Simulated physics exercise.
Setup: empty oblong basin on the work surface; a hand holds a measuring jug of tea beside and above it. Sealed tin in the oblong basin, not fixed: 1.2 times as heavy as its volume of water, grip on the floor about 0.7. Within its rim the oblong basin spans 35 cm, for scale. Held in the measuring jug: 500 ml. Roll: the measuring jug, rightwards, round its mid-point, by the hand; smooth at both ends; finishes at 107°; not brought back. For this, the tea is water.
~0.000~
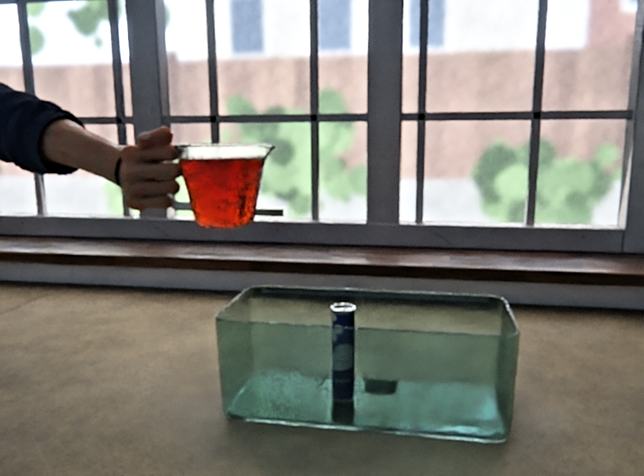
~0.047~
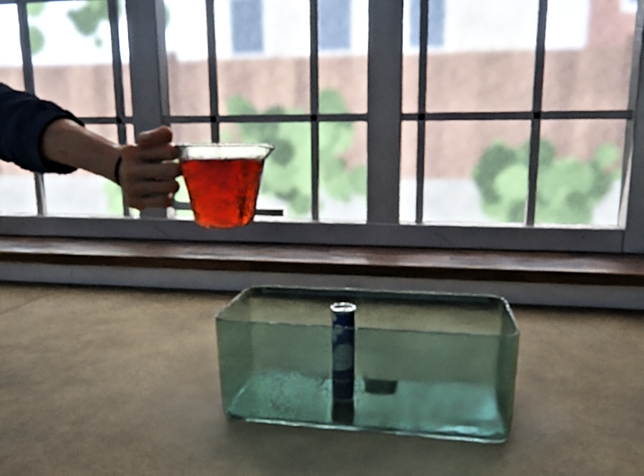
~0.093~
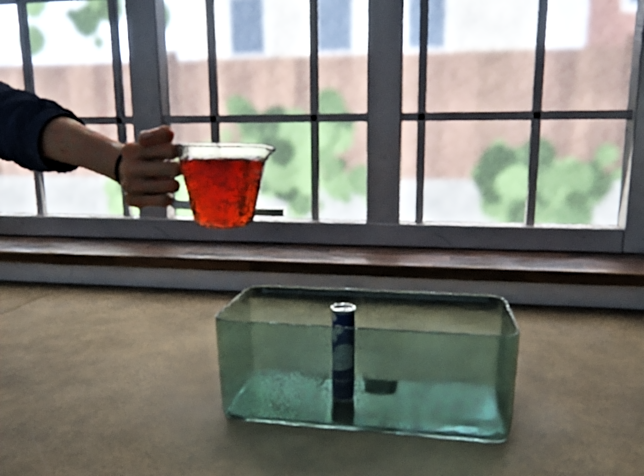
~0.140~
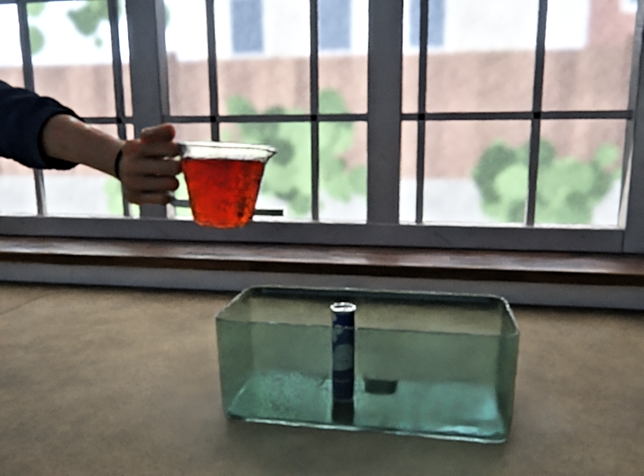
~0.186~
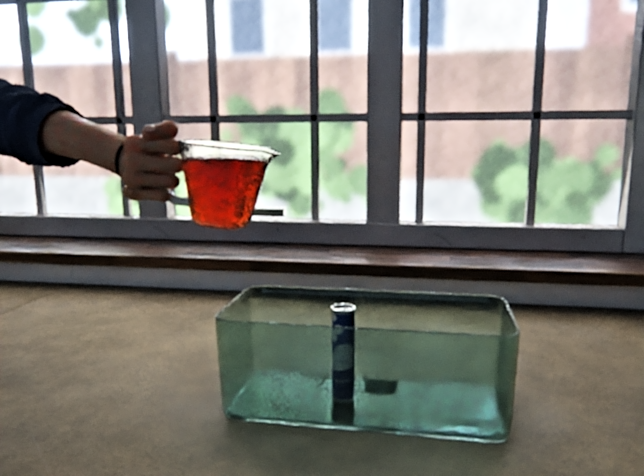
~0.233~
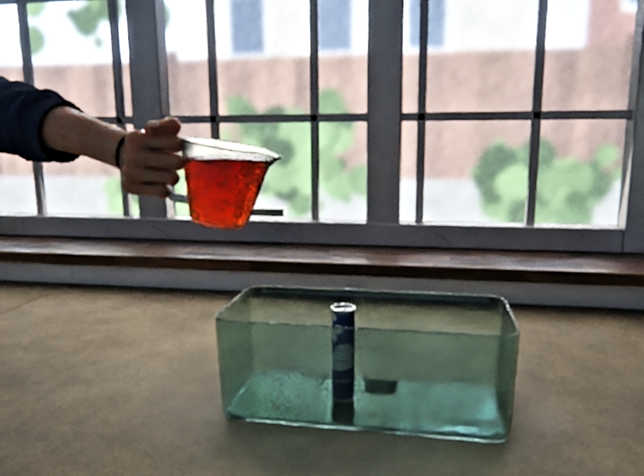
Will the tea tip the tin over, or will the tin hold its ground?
It is tipped over.
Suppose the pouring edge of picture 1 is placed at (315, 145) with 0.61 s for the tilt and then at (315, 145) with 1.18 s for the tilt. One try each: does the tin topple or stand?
First it tips over; then it stays on its base.
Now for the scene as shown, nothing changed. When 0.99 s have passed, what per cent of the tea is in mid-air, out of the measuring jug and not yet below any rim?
Airborne share: Near 16 %.
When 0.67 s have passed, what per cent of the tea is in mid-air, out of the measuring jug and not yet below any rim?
Roughly 24 percent.
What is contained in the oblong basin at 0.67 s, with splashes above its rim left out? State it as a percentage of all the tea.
Estimate - around 8 in a hundred parts.
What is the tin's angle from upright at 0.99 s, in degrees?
Roughly 0°.
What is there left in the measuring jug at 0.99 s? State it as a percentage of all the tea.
10 %.
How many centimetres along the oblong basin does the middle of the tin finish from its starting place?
It finishes around 9.0 cm from where it began.
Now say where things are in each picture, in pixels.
In the first picture, it leans 0°; its right rim is at (275, 146); the tea meets the walls at (186, 157) and (264, 157); the oblong basin's rim runs from (233, 302) to (511, 316); the tin's top is at (343, 312).
In the second picture, it leans 0°; its right rim is at (276, 147); the tea meets the walls at (186, 157) and (265, 157).
In the third picture, it leans 2°; its right rim is at (277, 148); the tea meets the walls at (187, 157) and (265, 158).
In the fourth picture, it leans 4°; its right rim is at (278, 150); the tea meets the walls at (188, 157) and (266, 158).
In the fifth picture, it leans 6°; its right rim is at (279, 153); the tea meets the walls at (189, 157) and (268, 159).
In the sixth picture, it leans 10°; its right rim is at (281, 157); the tea meets the walls at (191, 158) and (271, 160).
Then, 0.67 s in, the tilt is 64° and 67 per cent is still to pour; the tin stands where it began.
Then, 0.99 s in, the tilt is 100° and 10 per cent is still to pour; the tin stands 1 cm from where it began.
Then, 1.32 s in, the tilt is 107° and 0 per cent is still to pour; the tin leans 47°.
Then, 1.68 s in, the tilt is 107° and 0 per cent is still to pour; the tin lies on its side.
Finally, the tin lies on its side.
